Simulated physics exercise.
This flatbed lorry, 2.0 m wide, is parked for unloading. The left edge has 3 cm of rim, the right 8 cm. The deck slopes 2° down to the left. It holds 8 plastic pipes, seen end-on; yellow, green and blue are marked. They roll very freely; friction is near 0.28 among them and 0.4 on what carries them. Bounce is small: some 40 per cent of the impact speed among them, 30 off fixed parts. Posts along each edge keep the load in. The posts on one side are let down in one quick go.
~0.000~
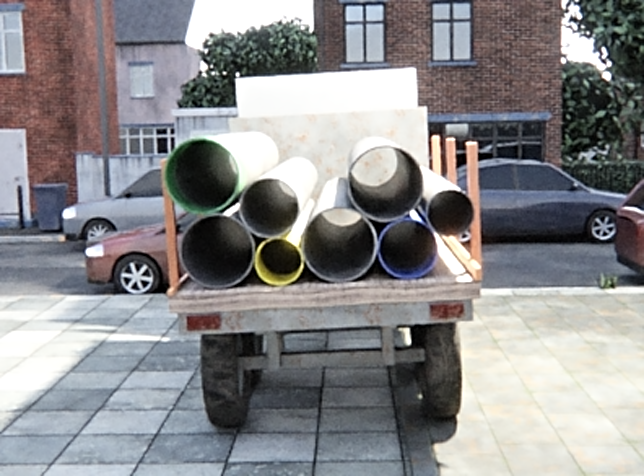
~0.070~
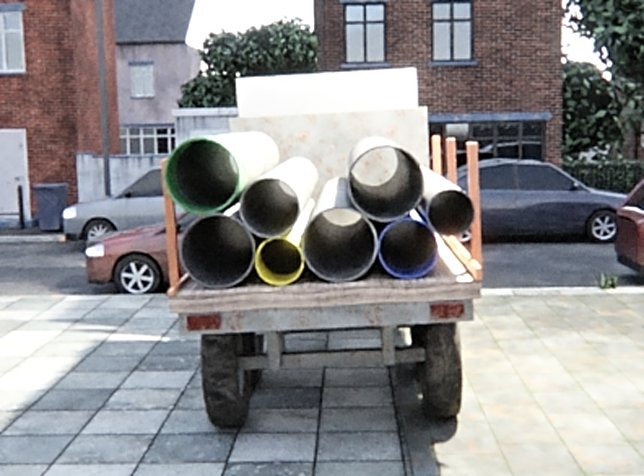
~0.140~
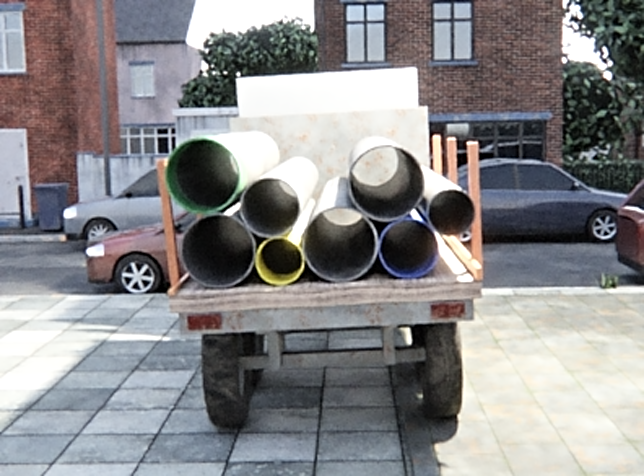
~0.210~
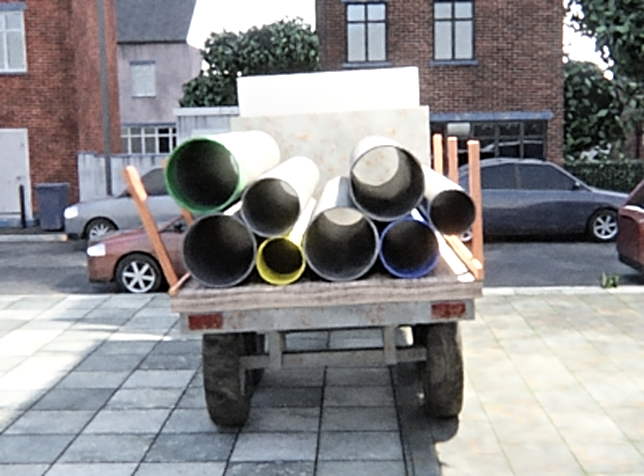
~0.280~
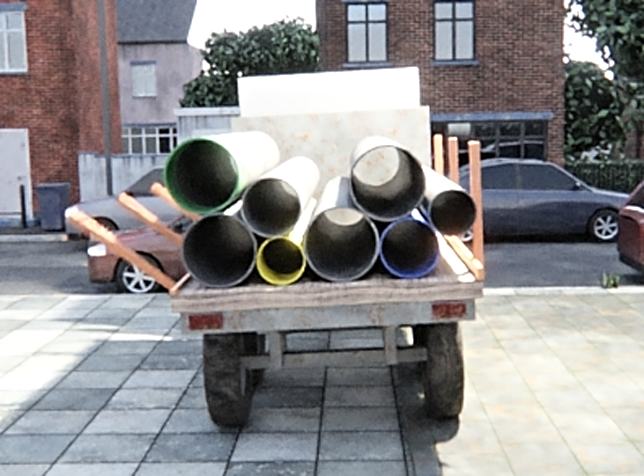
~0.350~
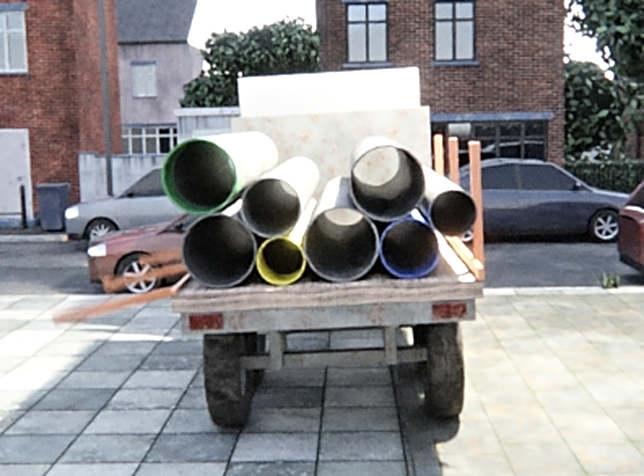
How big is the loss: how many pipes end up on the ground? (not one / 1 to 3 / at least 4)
That makes 1 to 3 of the 8.
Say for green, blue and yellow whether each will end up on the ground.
Green ends on the ground; blue is still aboard; yellow remains on the deck.
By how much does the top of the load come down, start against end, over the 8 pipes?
About 10 cm.
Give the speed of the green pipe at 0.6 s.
Near 0.7 m/s.
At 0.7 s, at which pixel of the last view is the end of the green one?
Near (171, 188).
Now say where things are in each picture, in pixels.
In the first picture, yellow at (279, 262), green at (201, 176), blue at (408, 249); both sides upright; the deck slopes 2° down to the left; 4 of the 8 make up the bottom layer.
In the second picture, yellow at (279, 261), green at (202, 176), blue at (409, 249); sides still shut.
In the third picture, yellow at (280, 261), green at (202, 176), blue at (409, 249); both sides upright.
In the fourth picture, yellow at (280, 261), green at (202, 176), blue at (410, 248); left posts out by 20°, tip at (128, 174).
In the fifth picture, yellow at (281, 261), green at (201, 176), blue at (410, 248); left posts out by 50°, tip at (75, 218).
In the sixth picture, yellow at (281, 261), green at (199, 177), blue at (410, 249); left posts out by 100°, tip at (60, 319).
After 0.6 s, yellow is on the deck, 70 cm from the left edge; green is up on others, 10 cm from the left edge, rolling left; blue is on the deck, 45 cm from the right edge; 0 gone from the deck.
After 0.7 s, green is up on others, 5 cm from the left edge, rolling left; no change for yellow, blue; 0 gone from the deck.
After 0.9 s, yellow is on the deck, 65 cm from the left edge, rolling left; green is dropping off the left side; no change for blue; 1 gone from the deck.
At rest (4.3 s), yellow is on the deck, 55 cm from the left edge; green is on the ground to the left; blue is on the deck, 60 cm from the right edge; 1 gone from the deck.
